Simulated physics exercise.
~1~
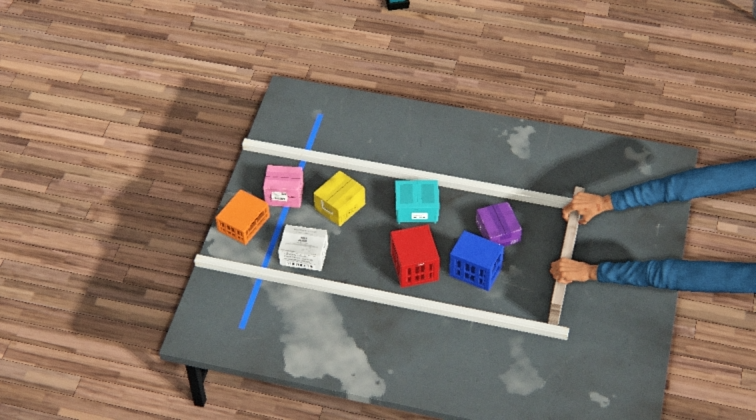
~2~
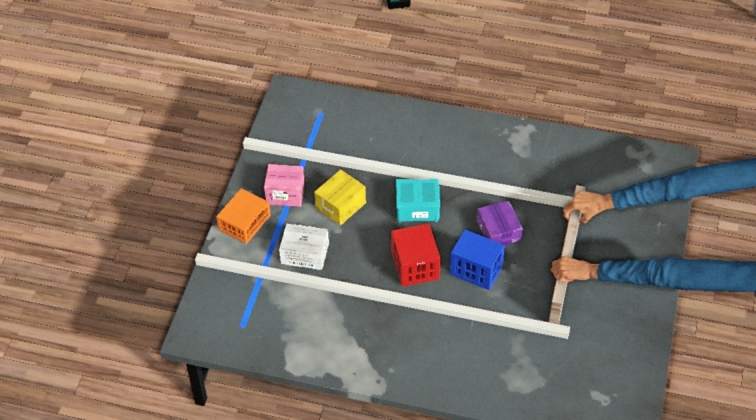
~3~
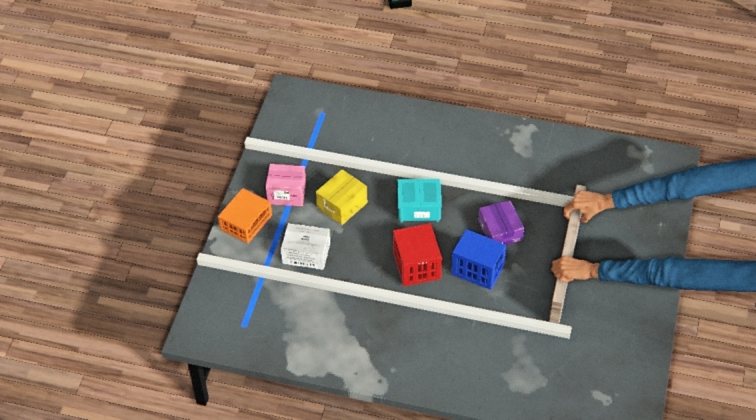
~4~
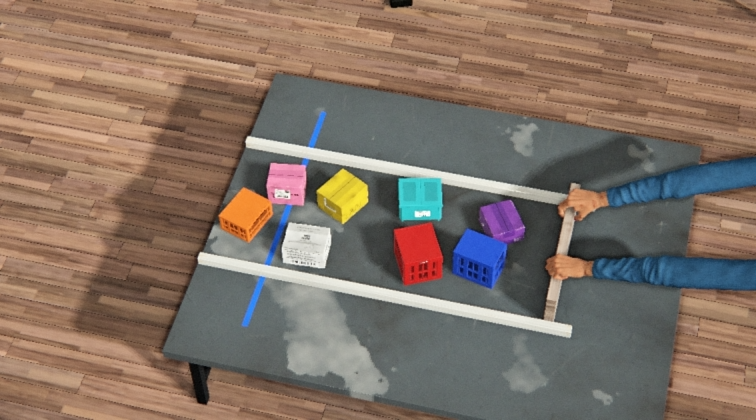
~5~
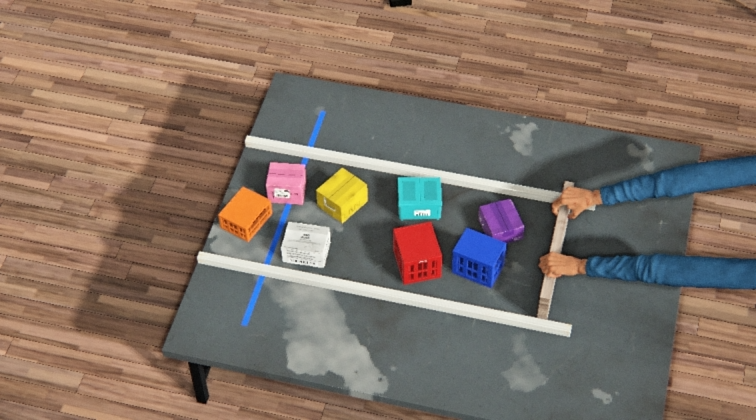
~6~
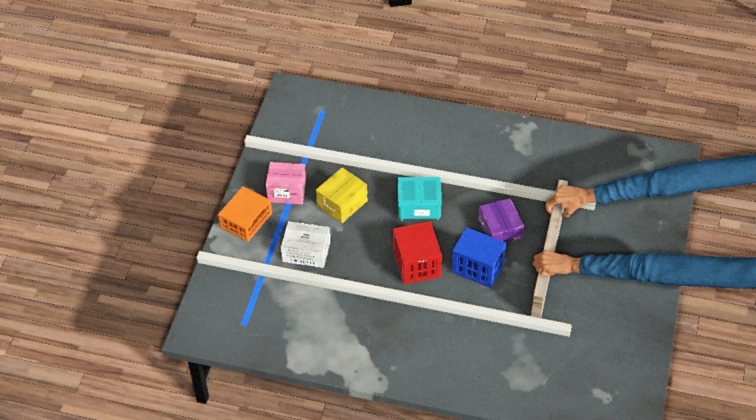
Two hands held a wooden plank across two white battens on a gray platform, then slid it a little to the left toward eight colorful boxes and crates, which stayed where they were.
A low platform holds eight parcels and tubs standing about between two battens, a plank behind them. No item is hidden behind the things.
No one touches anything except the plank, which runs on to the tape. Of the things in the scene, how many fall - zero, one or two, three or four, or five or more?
So the tally of ones that come down is three, perhaps four, really.
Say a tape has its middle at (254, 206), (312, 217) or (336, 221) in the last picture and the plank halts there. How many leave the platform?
6, 3, 2.
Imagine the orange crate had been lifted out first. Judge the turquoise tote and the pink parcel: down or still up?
Turquoise tote stays put, pink parcel goes down.
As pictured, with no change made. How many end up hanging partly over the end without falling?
Things overhanging at the end: 2.
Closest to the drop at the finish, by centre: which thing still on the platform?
Red crate, foremost.
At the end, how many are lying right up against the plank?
That comes to 2.
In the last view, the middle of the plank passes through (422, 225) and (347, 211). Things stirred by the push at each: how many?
5, then 8.
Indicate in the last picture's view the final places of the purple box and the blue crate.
The one named first is at (280, 174), the next at (257, 219).
Soon after, none off yet; orange crate at rest near (245, 214); pink parcel at rest near (286, 183); white box at rest near (306, 244).
After that, none off yet; orange crate displaced a little near (235, 211); pink parcel displaced about its own width near (256, 179); white box displaced about its own width near (262, 236).
In the end, the number that fall off is three or four; gone, yellow parcel, white box, pink parcel and orange crate.
